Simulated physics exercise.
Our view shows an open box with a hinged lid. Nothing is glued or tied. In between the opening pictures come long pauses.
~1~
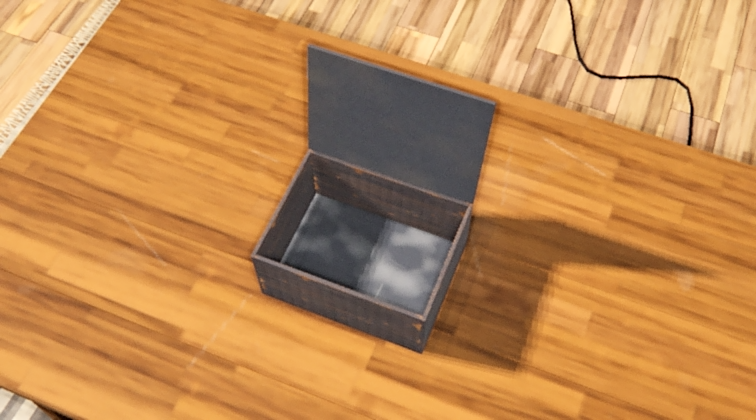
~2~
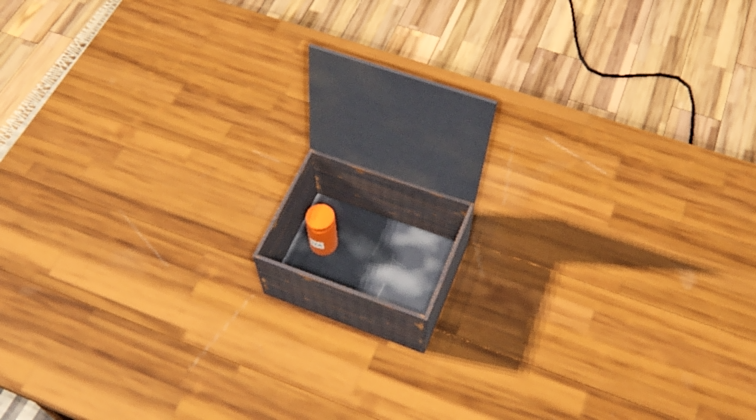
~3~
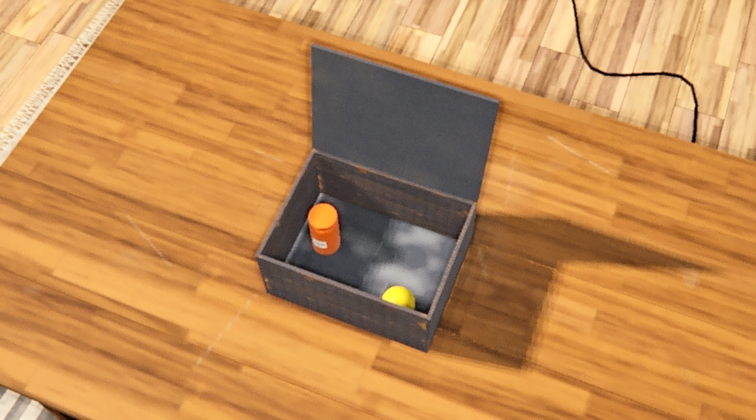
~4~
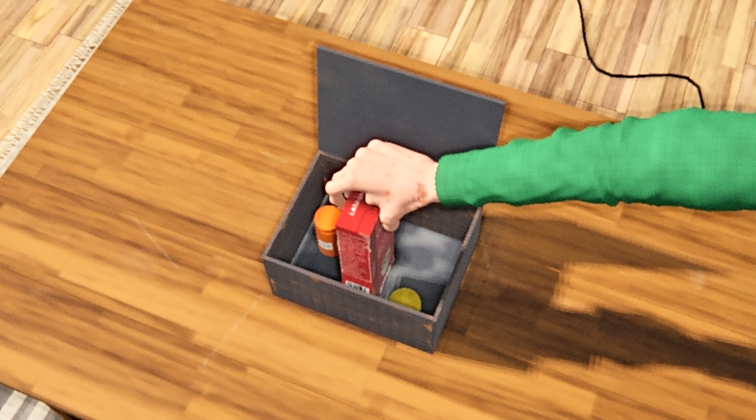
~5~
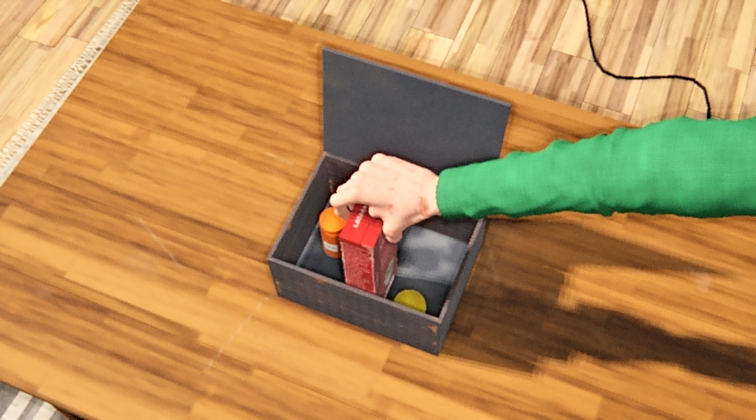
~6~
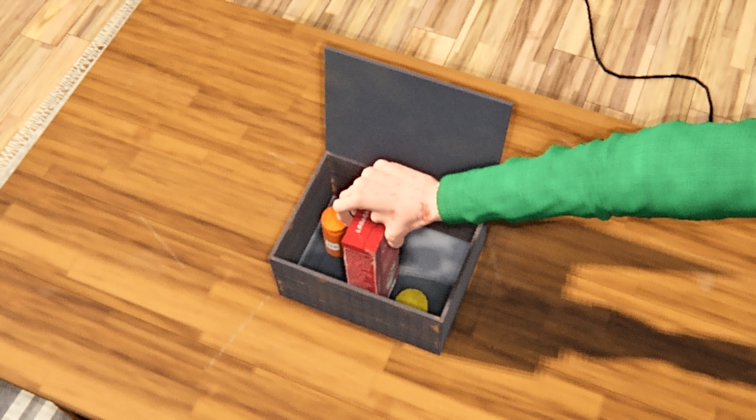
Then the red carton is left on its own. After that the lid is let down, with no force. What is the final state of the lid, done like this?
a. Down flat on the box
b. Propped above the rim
Propped above the rim.
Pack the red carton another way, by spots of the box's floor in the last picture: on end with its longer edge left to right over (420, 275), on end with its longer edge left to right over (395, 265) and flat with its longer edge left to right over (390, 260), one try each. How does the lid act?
Trial 1: Lid propped open. Trial 2: Lid propped open. Trial 3: Lid propped open.
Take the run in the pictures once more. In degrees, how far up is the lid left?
The lid sits around 45° above the rim.
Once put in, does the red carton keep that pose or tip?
The red carton stays as it was set.
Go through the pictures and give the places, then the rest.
The last thing is not in view yet, in the first picture.
The last thing is not in view yet, in the second picture.
The last thing is not in view yet, in the third picture.
On its way; red carton (368, 245), in the fourth picture.
On its way; red carton (371, 255), in the fifth picture.
Put in, still held; red carton (373, 259), in the sixth picture.
Then, 1.40 s later than the last frame, lid 73° above the rim.
Then, 2.50 s later than the last frame, lid 47° above the rim.
When it is over, lid 47° above the rim; all 3 as before. End places, in pixels of the last picture, red carton near (374, 260).
